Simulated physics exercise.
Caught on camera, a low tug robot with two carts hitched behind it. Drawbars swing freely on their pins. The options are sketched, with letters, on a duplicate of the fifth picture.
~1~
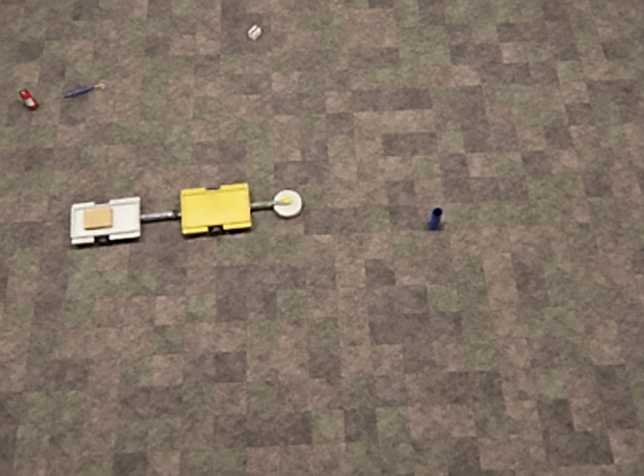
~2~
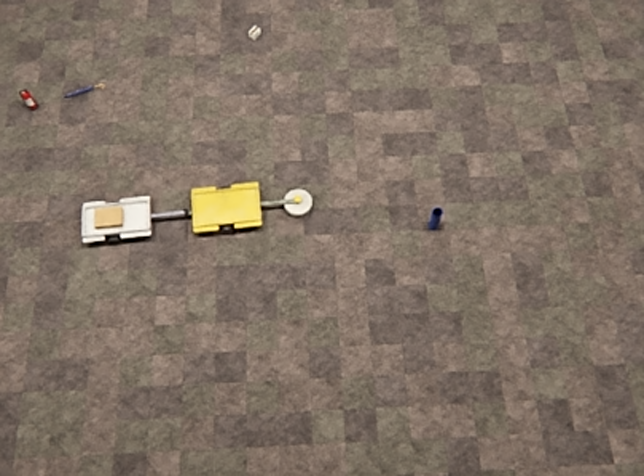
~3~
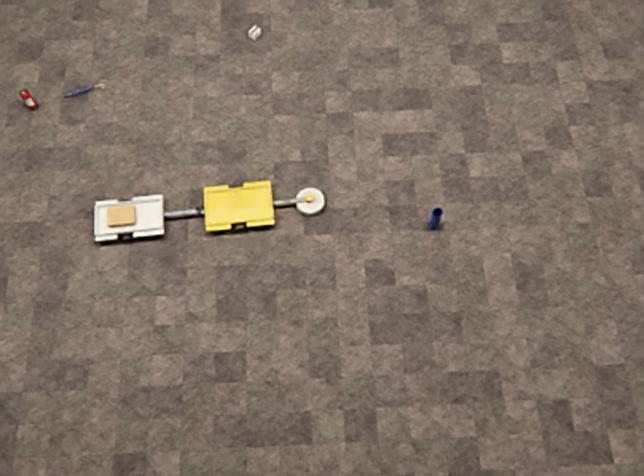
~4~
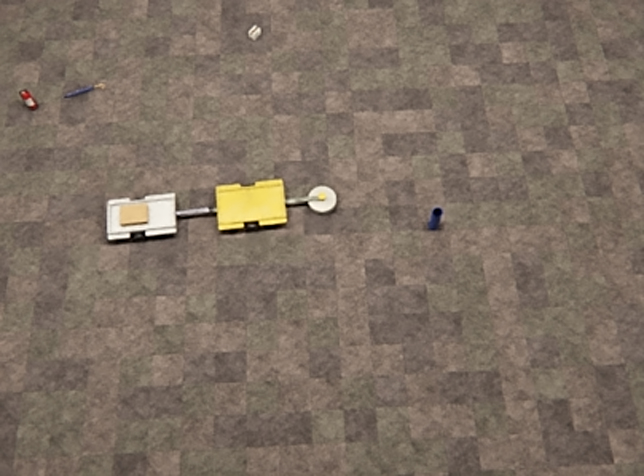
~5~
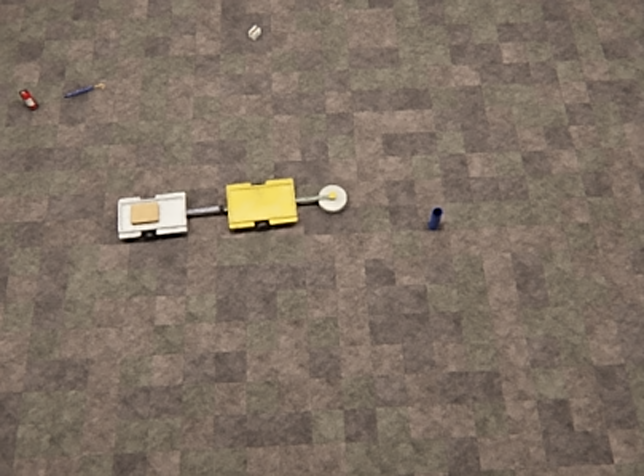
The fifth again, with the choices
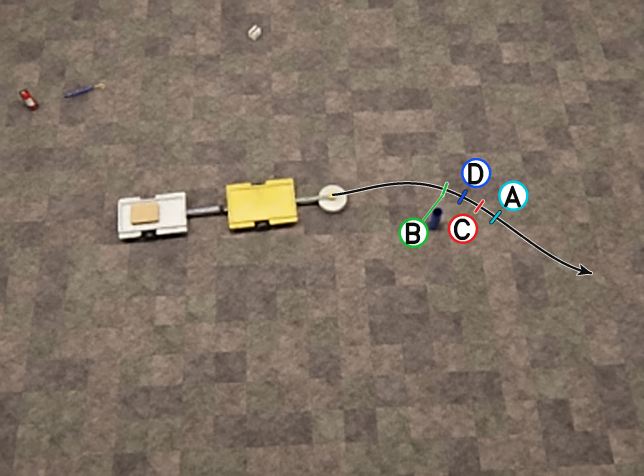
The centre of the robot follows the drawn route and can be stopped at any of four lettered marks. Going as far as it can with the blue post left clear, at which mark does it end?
Stop at D.
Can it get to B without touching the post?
For that mark, yes.
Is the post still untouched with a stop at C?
No.
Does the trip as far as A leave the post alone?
No.
On the marked copy, A at (496, 217); B at (445, 189); C at (479, 206); D at (462, 197); the route from (333, 195) via (469, 200) to (591, 273).
With D. Early on, robot (378, 190), last cart (200, 210).
Further on, robot (423, 188), last cart (246, 204).
At the end, robot (461, 201), last cart (284, 198); nothing has been touched.
As for the rest, A is too far, the post has been hit; B is safe but short; C is too far, the post has been hit.
